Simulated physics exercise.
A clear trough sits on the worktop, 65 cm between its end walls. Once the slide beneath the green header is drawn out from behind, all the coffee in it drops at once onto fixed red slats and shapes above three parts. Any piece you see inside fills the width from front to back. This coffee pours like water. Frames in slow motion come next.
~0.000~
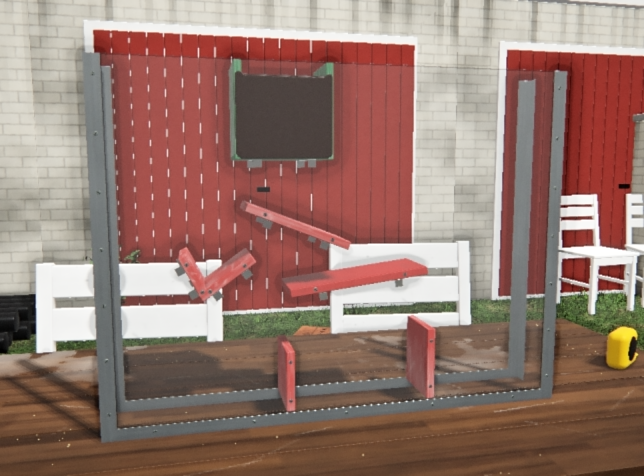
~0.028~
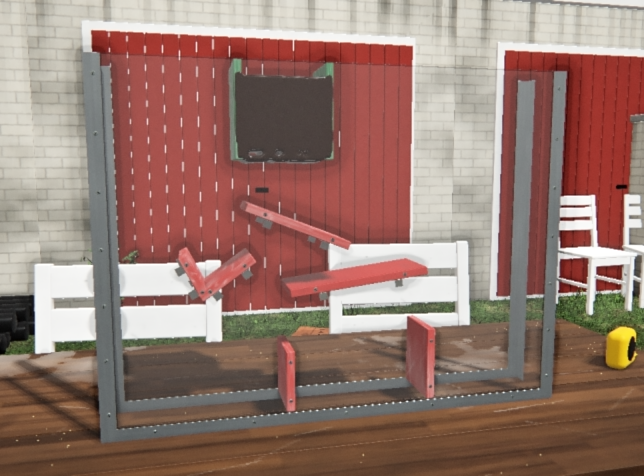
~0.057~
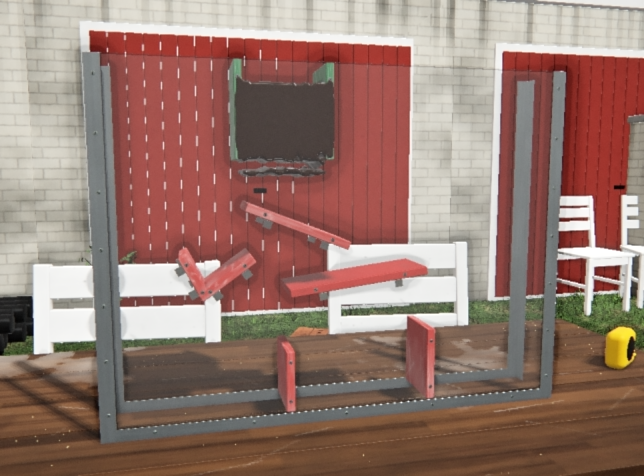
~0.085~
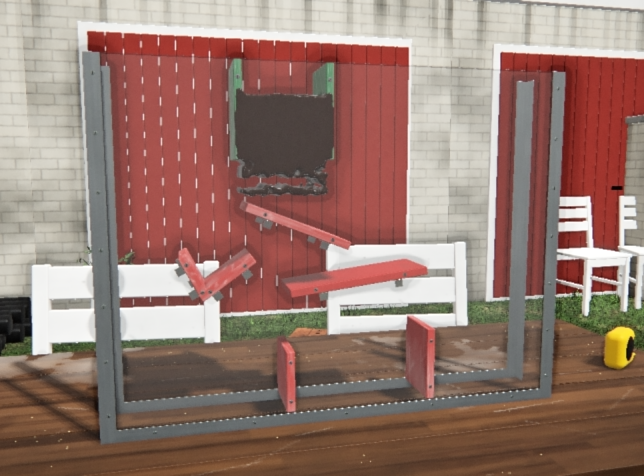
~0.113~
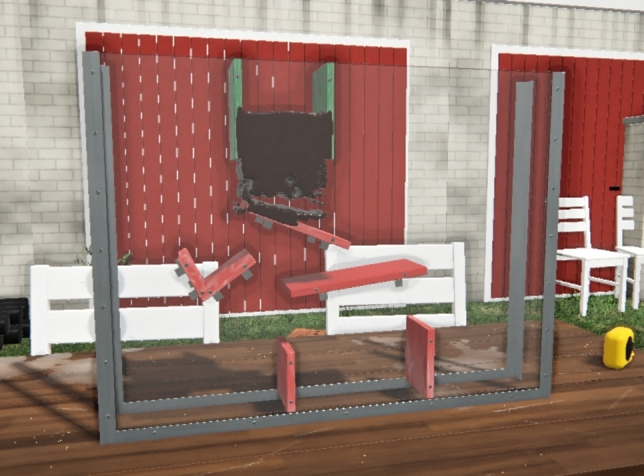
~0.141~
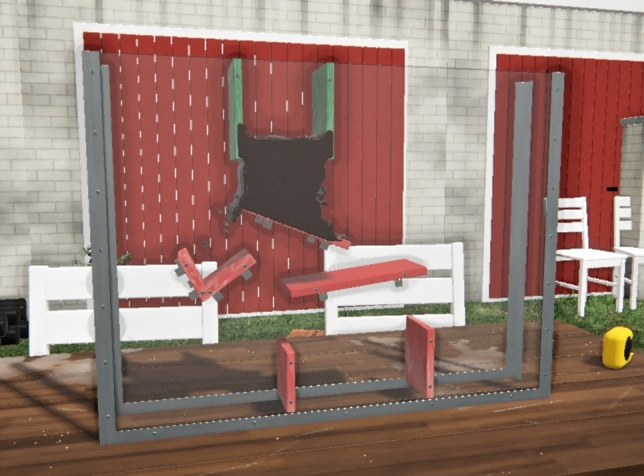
Dark liquid dropping from a green-sided holder inside a clear trough, meeting a sloping red plank and spreading along it.
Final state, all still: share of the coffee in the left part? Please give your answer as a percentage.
About 35 out of 100.
Then, 0.26 s in, hardly anything has reached the bottom yet.
Then, 0.42 s in, 29 per cent is down, the largest part in the right part.
Then, 0.82 s in, 81 per cent is down, the largest part in the right part.
Finally, the split from left to right is 36, 1 and 58 per cent.
